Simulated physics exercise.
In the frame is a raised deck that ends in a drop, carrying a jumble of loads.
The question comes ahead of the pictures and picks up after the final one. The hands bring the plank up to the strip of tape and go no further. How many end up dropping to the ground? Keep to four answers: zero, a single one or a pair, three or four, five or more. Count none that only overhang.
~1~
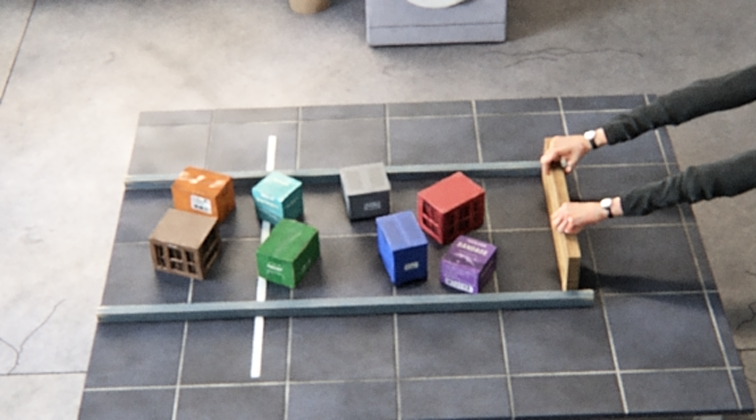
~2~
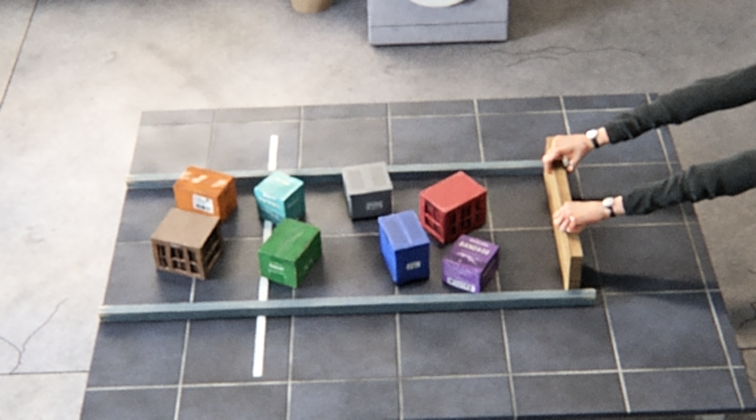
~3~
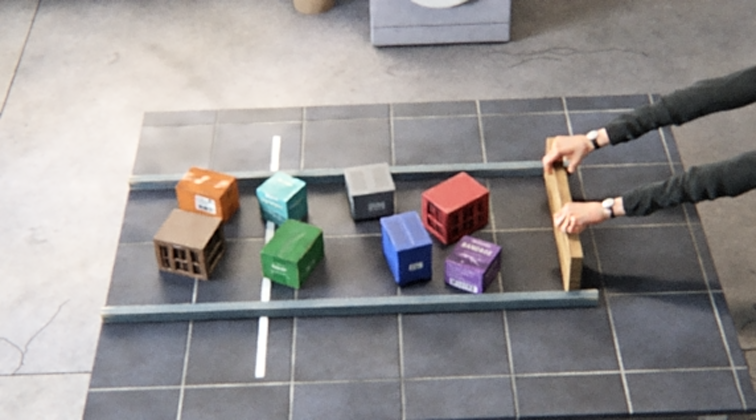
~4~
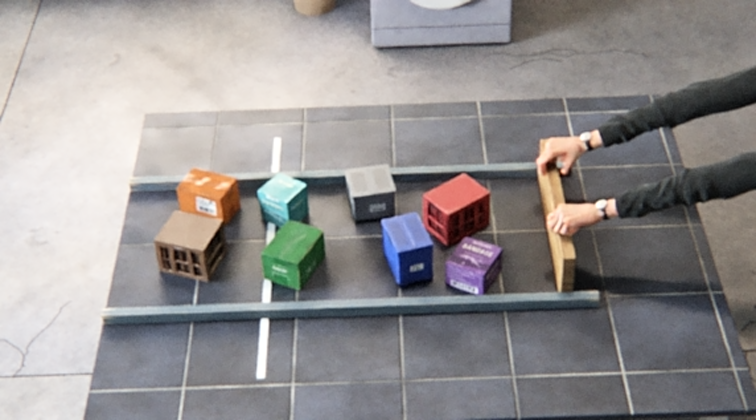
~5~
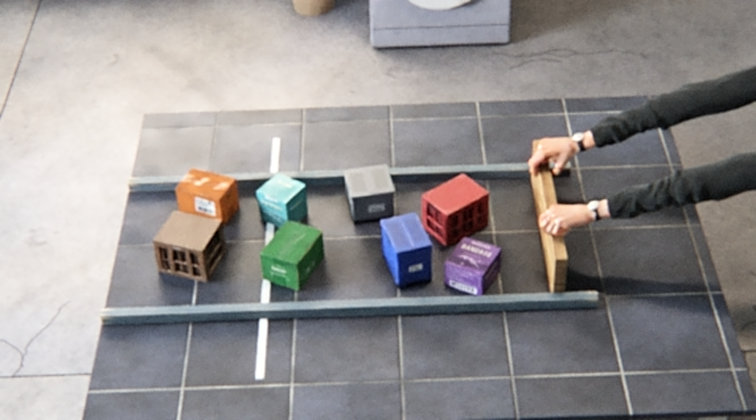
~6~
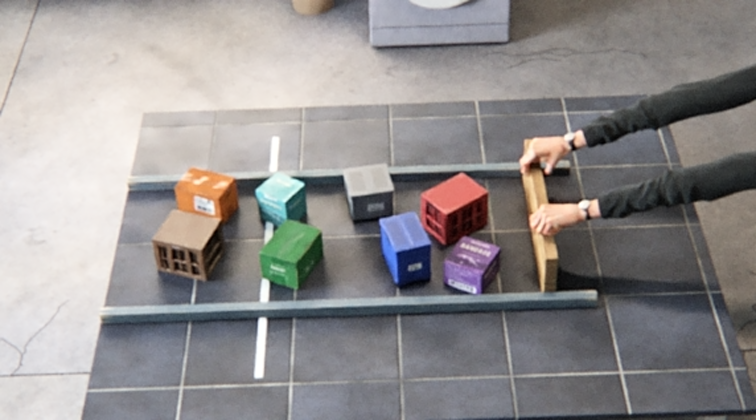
So the tally of ones that come down is nothing, really.
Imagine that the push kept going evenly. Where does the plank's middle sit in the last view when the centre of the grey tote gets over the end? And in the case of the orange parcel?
Around (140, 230) first and around (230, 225) second.
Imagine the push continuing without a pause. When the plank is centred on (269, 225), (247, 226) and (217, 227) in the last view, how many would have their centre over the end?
0, 1, 2.
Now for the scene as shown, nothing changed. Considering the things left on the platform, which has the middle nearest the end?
Foremost: The brown crate.
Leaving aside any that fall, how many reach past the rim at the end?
The overhang total is 1.
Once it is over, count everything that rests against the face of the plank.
Number: 4.
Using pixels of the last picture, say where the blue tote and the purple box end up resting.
In the last picture they sit at about (234, 244) and about (243, 285).
Soon after, none off yet; brown crate at rest near (189, 245); orange parcel at rest near (207, 197); turquoise box at rest near (282, 201).
In the end, the number that fall off is zero.
